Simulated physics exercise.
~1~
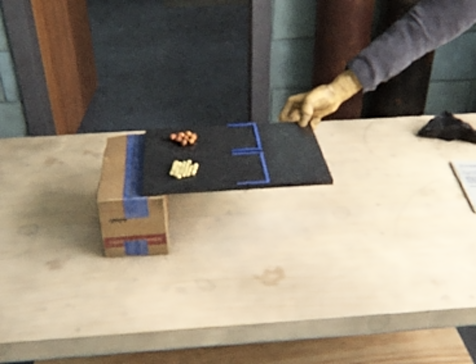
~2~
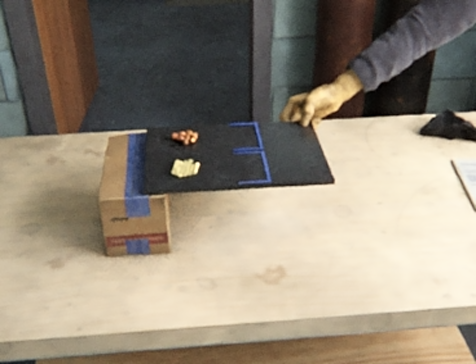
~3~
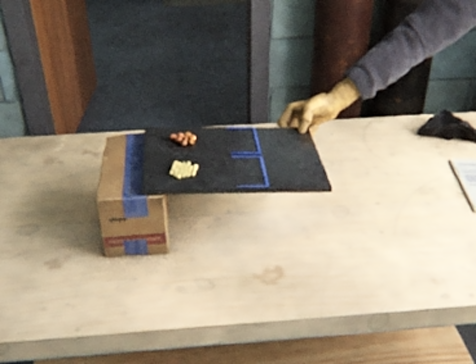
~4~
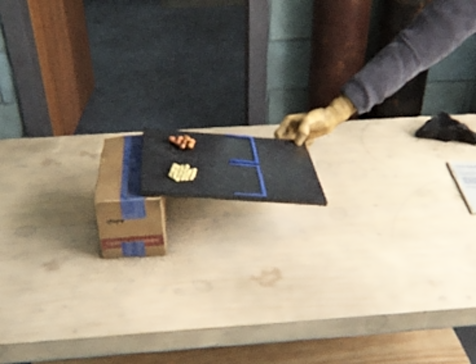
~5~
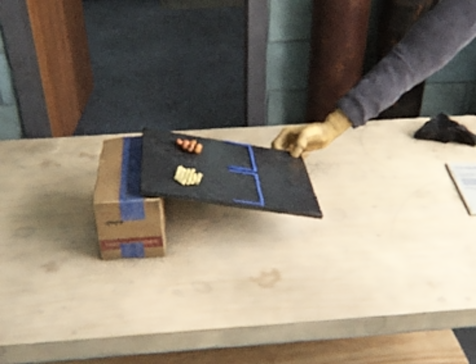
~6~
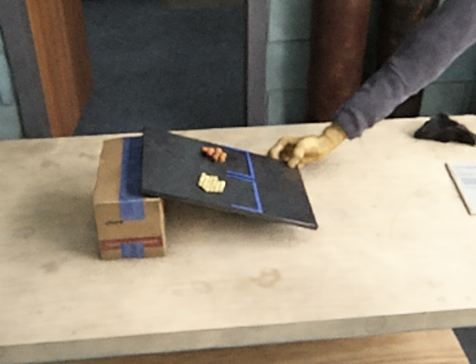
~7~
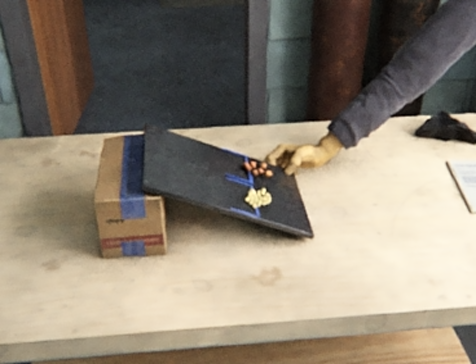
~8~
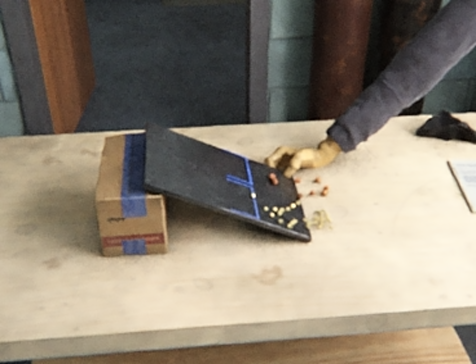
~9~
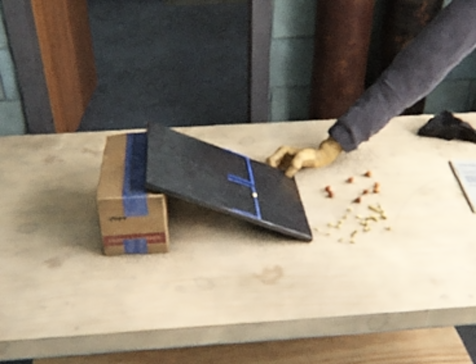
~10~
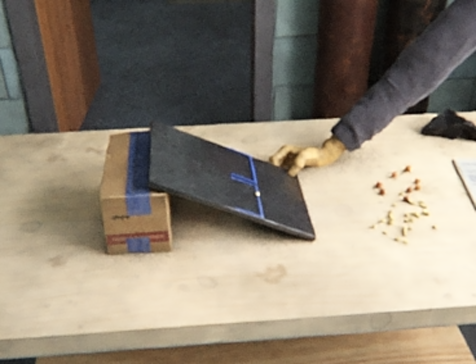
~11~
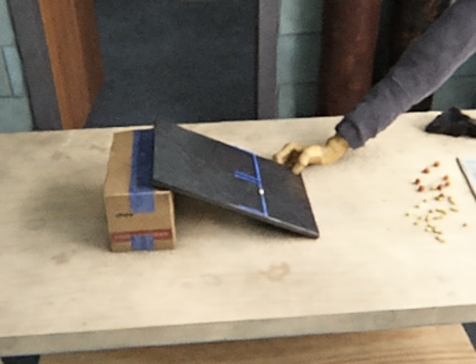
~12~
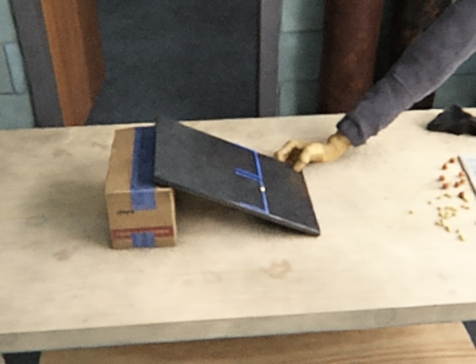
A gloved hand lowers a black board, and two small heaps slide off onto the table.
